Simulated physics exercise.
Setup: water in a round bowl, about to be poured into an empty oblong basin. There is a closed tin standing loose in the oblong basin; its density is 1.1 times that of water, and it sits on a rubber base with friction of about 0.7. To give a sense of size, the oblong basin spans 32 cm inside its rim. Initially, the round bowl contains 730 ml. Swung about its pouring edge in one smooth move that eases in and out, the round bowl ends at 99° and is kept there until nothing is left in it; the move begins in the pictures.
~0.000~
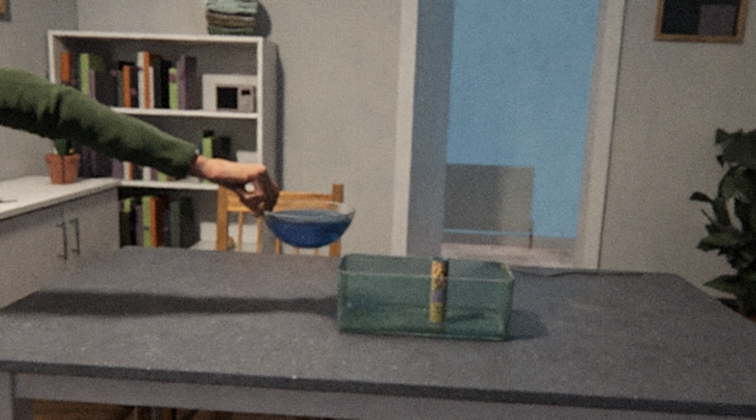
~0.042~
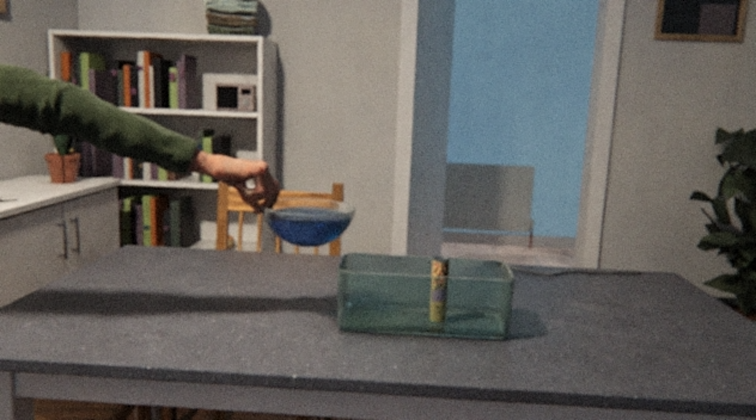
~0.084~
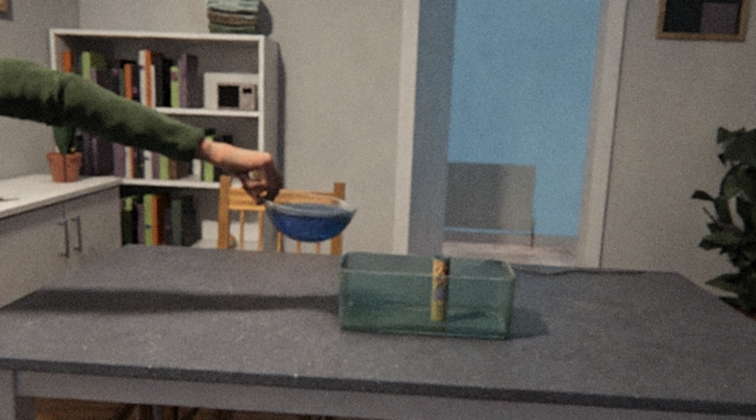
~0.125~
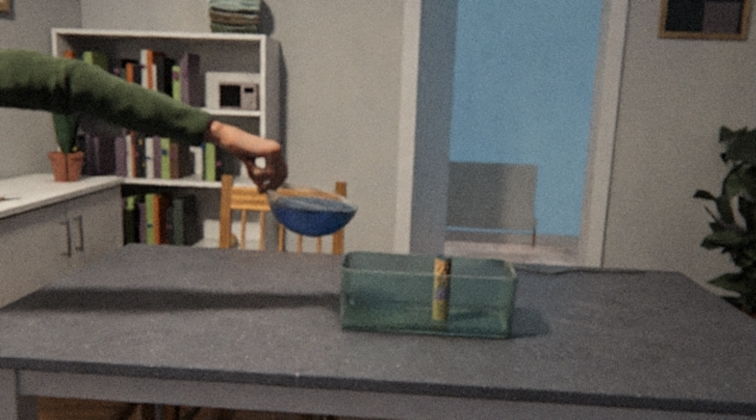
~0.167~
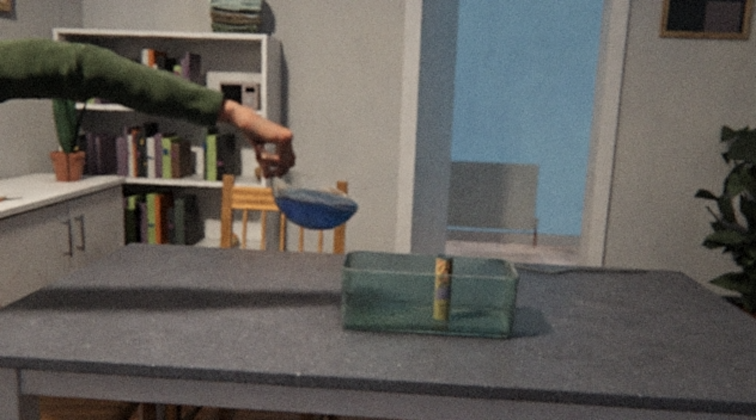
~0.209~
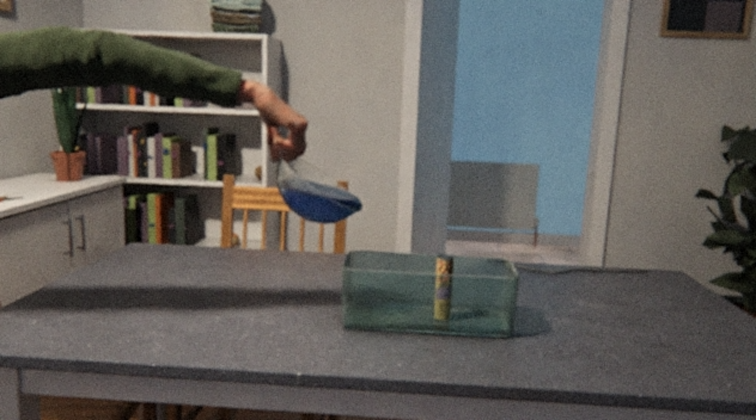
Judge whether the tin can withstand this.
It cannot withstand it and falls over.
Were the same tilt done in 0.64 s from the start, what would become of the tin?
Result: Tin tipped over.
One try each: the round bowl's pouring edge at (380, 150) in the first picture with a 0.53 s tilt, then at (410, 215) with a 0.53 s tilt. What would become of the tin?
In the first try it remains standing; in the second it remains standing.
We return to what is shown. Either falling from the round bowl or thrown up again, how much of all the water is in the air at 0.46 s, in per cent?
Some 66 per cent, I reckon.
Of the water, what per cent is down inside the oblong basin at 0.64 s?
Value: Approx. 96 %.
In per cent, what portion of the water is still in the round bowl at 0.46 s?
About 18 per cent.
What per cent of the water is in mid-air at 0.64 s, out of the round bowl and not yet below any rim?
Near 3 percent.
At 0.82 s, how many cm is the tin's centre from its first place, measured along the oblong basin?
Around 1 centimetres.
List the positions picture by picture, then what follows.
Tilt 0°; pouring edge (355, 212); surface from (267, 214) to (351, 218); the oblong basin's rim runs from (341, 263) to (509, 272); the tin's top is at (441, 262), in the first picture.
Tilt 2°; pouring edge (355, 211); surface from (268, 212) to (352, 216), in the second picture.
Tilt 6°; pouring edge (356, 210); surface from (270, 207) to (353, 213), in the third picture.
Tilt 13°; pouring edge (357, 210); surface from (272, 200) to (355, 209), in the fourth picture.
Tilt 22°; pouring edge (358, 209); surface from (276, 190) to (359, 205); 1 per cent is over the edge, in the fifth picture.
Tilt 33°; pouring edge (358, 209); surface from (280, 179) to (350, 198); 4 per cent is over the edge, in the sixth picture.
After 0.46 s the tilt is 94° and 19 per cent is still to pour; the tin stands where it began.
After 0.64 s the tilt is 99° and 0 per cent is still to pour; the tin stands 2 cm from where it began.
After 0.82 s the tilt is 99° and 0 per cent is still to pour; the tin leans 8°.
After 1.03 s the tilt is 99° and 0 per cent is still to pour; the tin lies on its side.
In the end the tin lies on its side.
